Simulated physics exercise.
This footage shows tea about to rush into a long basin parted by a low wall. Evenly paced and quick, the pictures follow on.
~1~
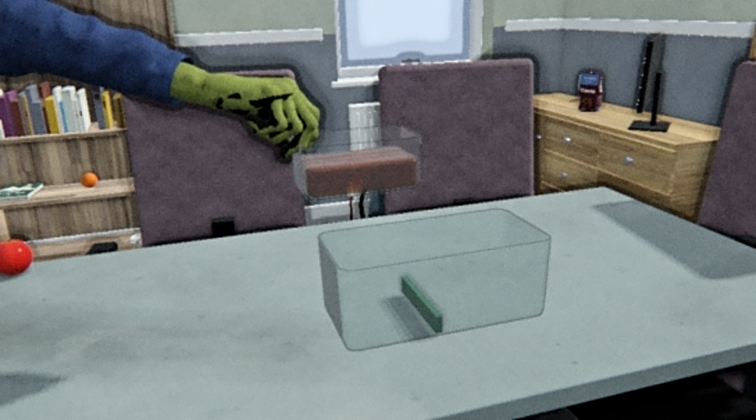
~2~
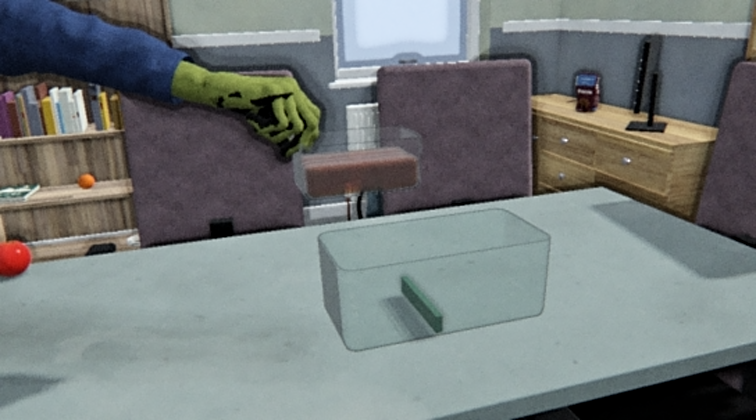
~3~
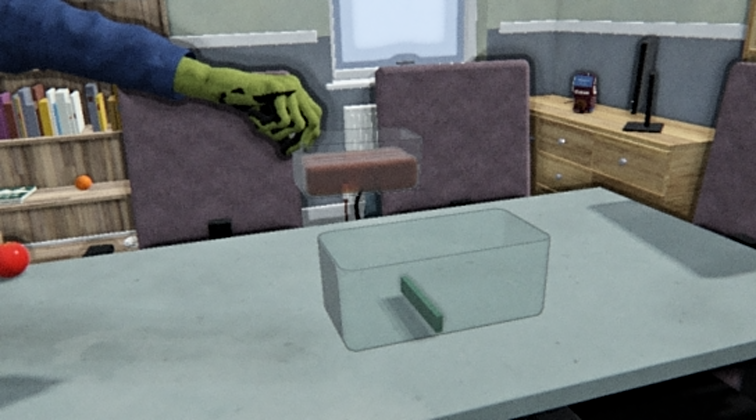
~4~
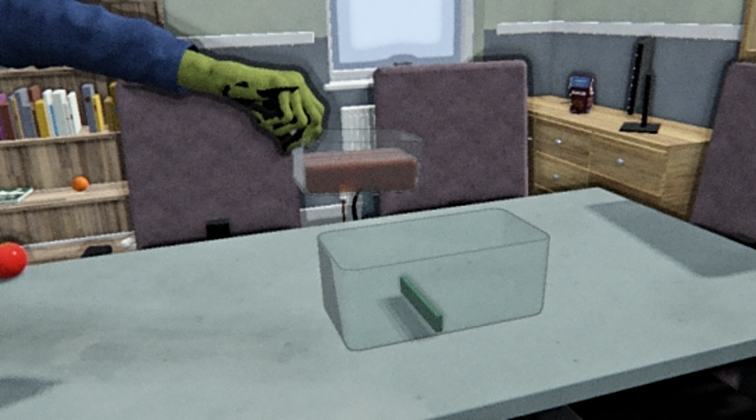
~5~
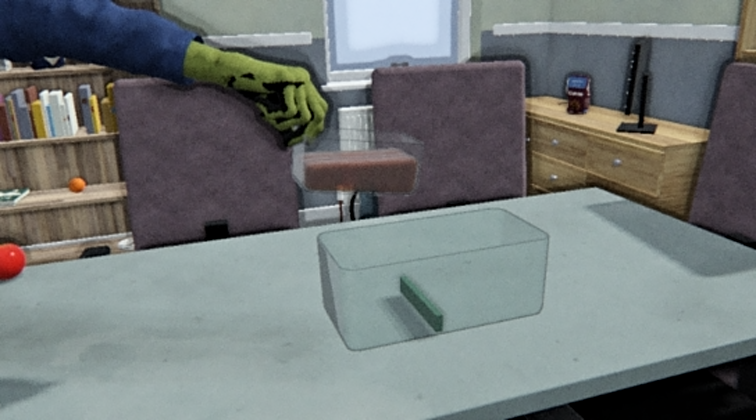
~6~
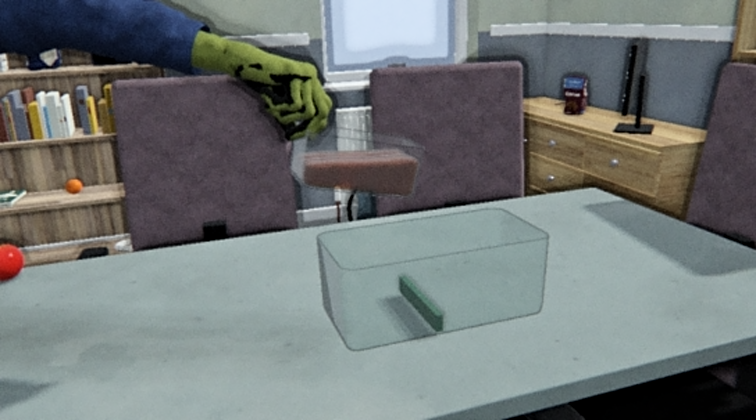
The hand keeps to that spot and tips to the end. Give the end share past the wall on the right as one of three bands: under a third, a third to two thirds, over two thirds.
The end share is over two thirds.
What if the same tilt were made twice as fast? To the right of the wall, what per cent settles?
Roughly 70 percent.
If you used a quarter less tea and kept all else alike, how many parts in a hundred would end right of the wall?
70 per cent or so.
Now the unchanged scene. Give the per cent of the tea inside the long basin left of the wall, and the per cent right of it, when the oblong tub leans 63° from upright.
You'd find 0 per cent on the left and 10 per cent on the right.
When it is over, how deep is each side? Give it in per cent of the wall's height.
On the left it's around 30 per cent; on the right, 60 per cent.
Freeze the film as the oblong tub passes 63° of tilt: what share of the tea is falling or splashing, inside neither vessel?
About 35 per cent.
A moment on, the oblong tub is tipped part way and 55 per cent is still to pour, 0 is left of the wall and 11 right of it.
Next, the oblong tub is tipped on its side and 17 per cent is still to pour, 9 is left of the wall and 65 right of it.
Then the oblong tub is tipped on its side and 4 per cent is still to pour, 20 is left of the wall and 73 right of it.
Later the oblong tub is tipped on its side and 1 per cent is still to pour, 24 is left of the wall and 73 right of it.
At rest 26 per cent lies left of the wall, 73 right of it and 1 outside.
